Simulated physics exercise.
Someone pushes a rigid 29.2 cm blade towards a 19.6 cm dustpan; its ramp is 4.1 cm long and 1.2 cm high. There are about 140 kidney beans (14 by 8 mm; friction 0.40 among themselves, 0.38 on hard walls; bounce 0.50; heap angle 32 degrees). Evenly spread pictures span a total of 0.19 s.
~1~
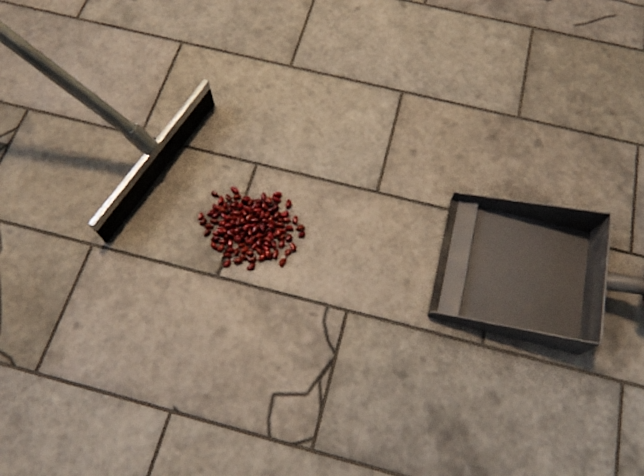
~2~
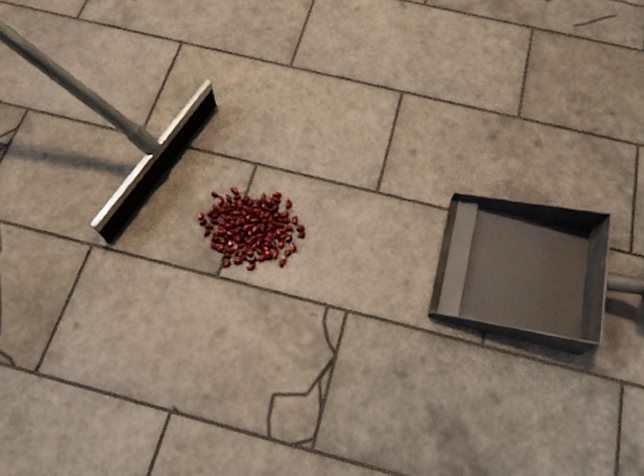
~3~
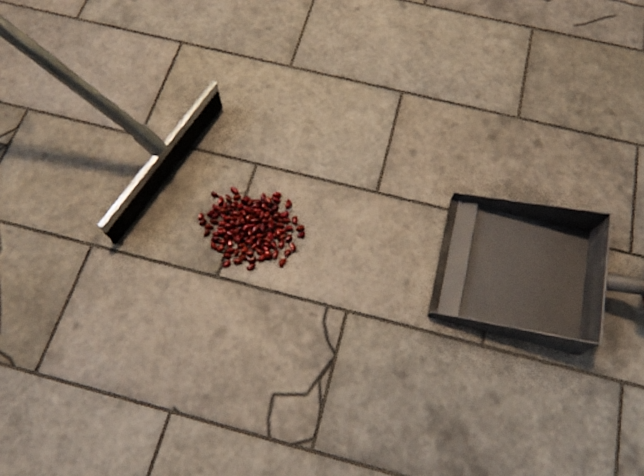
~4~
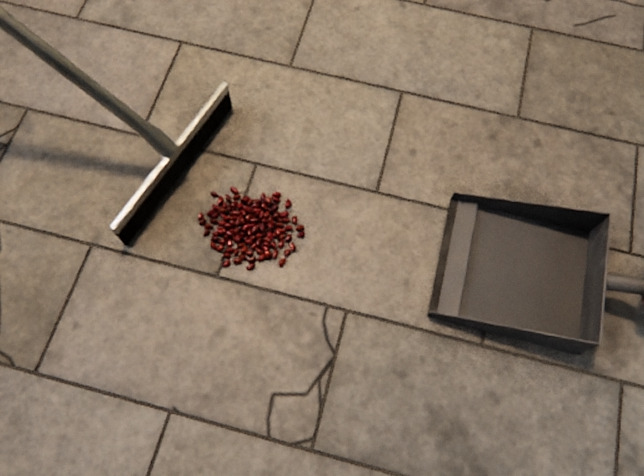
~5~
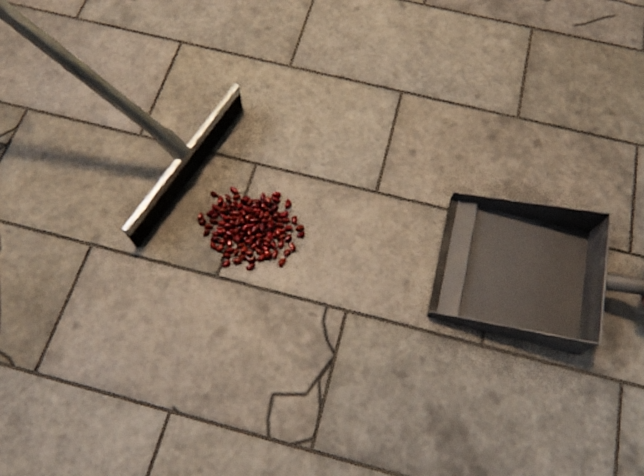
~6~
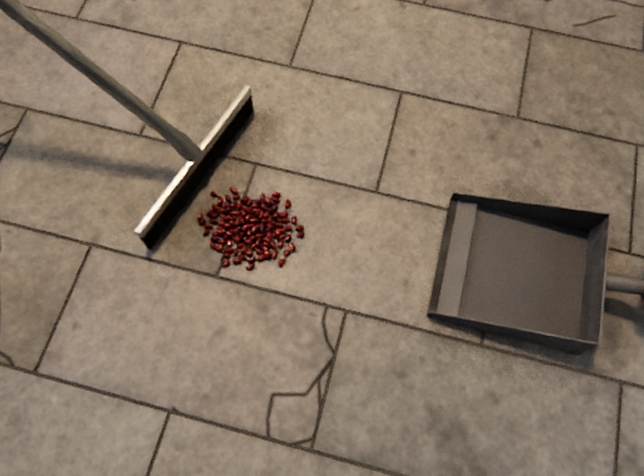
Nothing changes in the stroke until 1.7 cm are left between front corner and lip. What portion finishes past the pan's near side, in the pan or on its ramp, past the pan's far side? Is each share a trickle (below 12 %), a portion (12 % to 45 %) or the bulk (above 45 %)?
Near side: A portion; pan: A trickle; far side: A trickle.
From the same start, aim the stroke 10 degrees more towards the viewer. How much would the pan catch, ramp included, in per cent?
Under that change, roughly 0 in a hundred.
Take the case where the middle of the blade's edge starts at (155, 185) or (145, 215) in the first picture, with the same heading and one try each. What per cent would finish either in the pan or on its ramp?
Estimates: 0 percent and 5 percent.
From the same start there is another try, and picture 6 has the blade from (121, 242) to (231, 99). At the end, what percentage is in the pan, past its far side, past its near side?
Per cent by place - pan 5, far side 0, near side 50.
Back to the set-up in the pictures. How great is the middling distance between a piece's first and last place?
I'd say near 24 cm.
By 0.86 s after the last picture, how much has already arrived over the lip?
Over the lip so far: Approx. 0 %.
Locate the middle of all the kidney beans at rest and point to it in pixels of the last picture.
Somewhere around (403, 270) in the final frame.
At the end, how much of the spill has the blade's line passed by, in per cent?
Around 25 per cent.
Then, 0.32 s after the last picture, middle of the blade 23 cm from the lip; 0 % over the lip, far side 0 %, near side 10 %.
Then, 0.53 s after the last picture, middle of the blade 12 cm from the lip; 0 % over the lip, far side 0 %, near side 25 %.
Then, 0.86 s after the last picture, middle of the blade 6 cm from the lip; 0 % over the lip, far side 0 %, near side 30 %.
In the end, near side 30 %, pan 0 %, far side 0 %, in front of the lip or behind the blade 70 %.
